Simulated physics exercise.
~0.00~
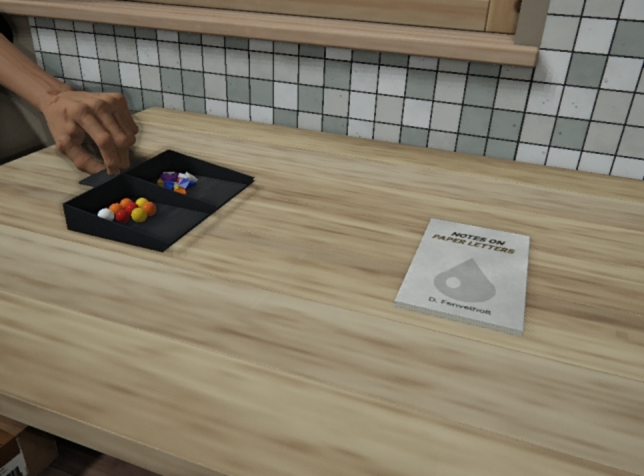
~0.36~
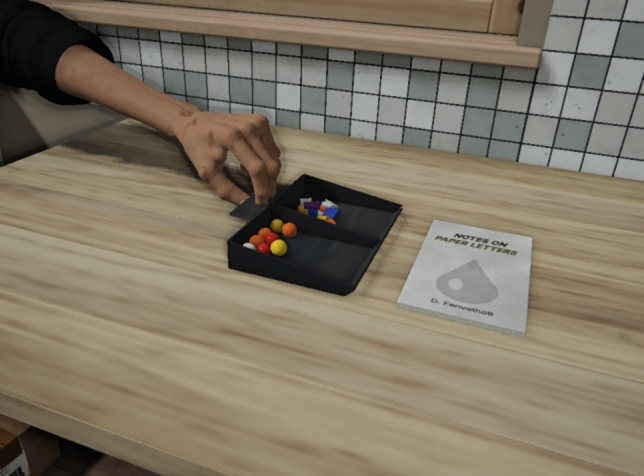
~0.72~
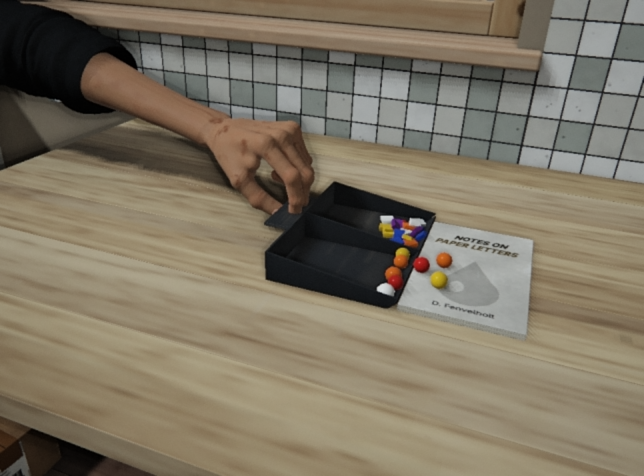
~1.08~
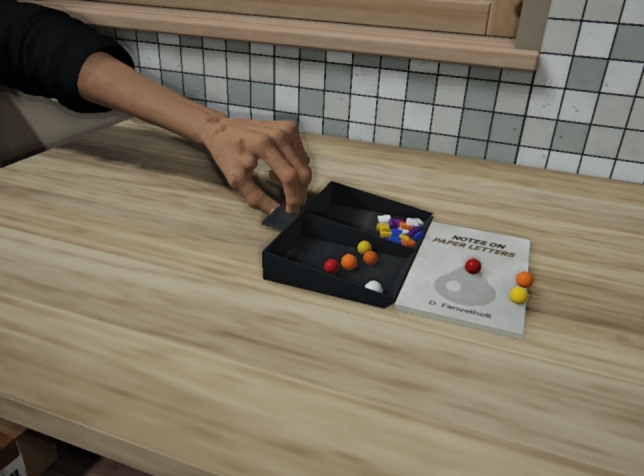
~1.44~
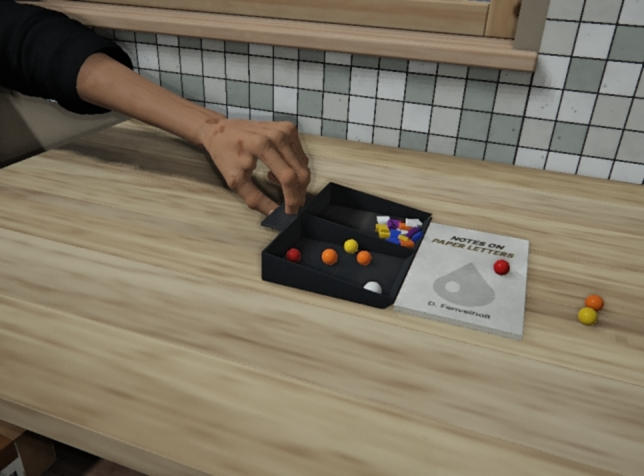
A hand slides a black tray right into a thin book, spilling some colourful balls.
